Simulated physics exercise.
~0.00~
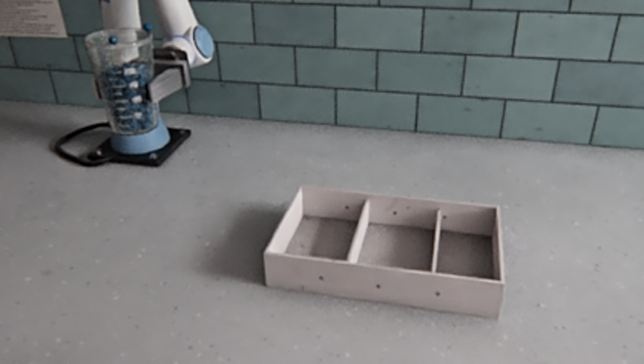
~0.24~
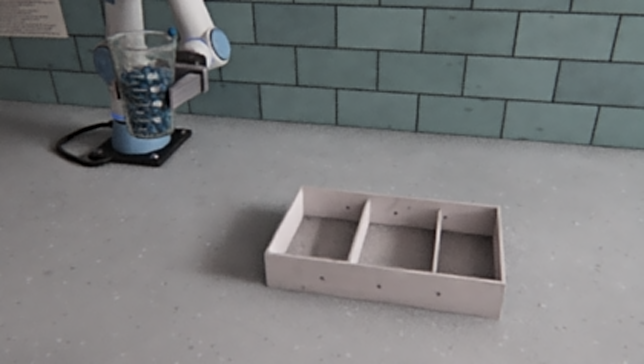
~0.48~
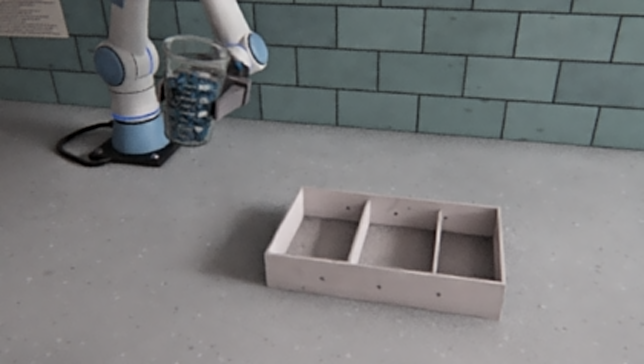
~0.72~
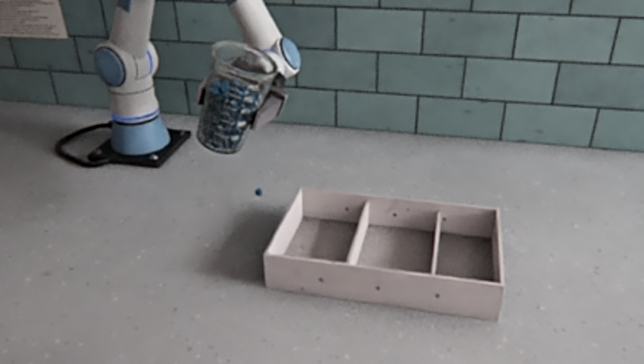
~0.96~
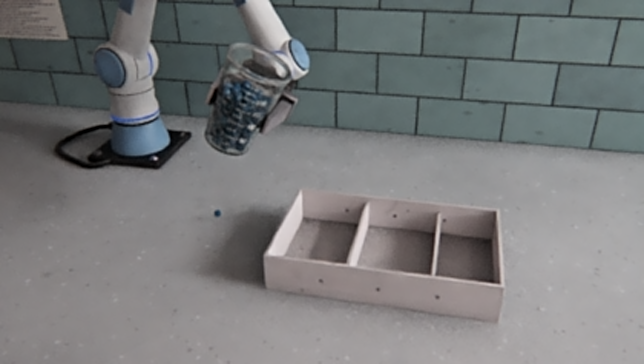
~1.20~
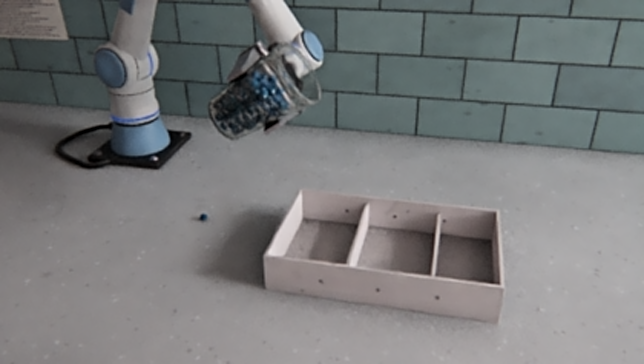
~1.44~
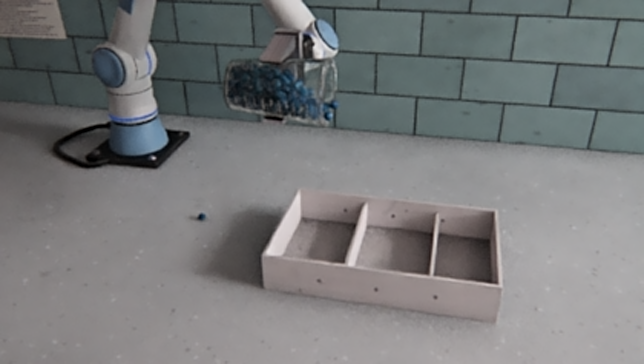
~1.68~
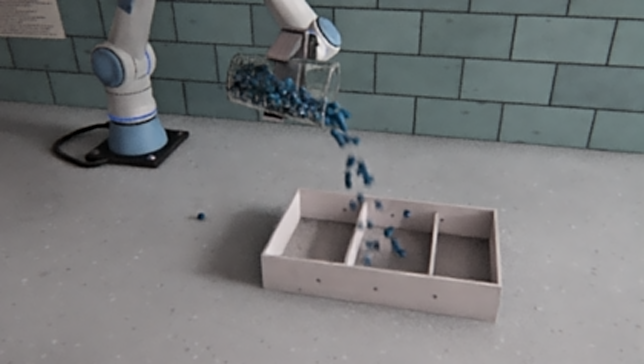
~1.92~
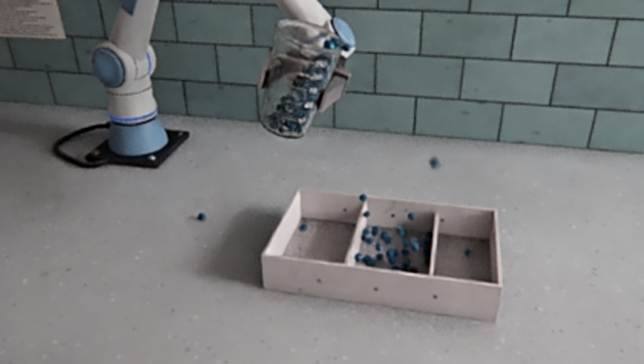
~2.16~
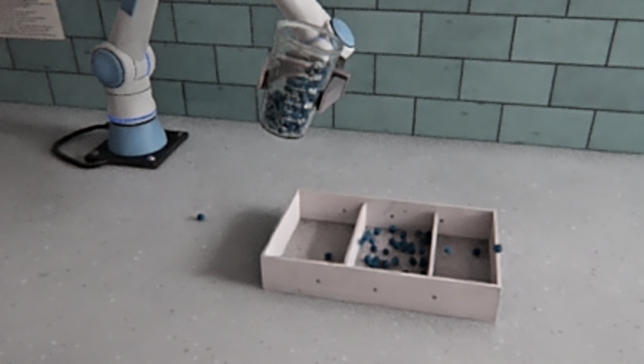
Blue beads spilled from a clear cup as a robot arm carried it right and tipped it over a three-part box, most landing in the middle section and a few straying, before the arm tilted the cup back with many beads still inside.
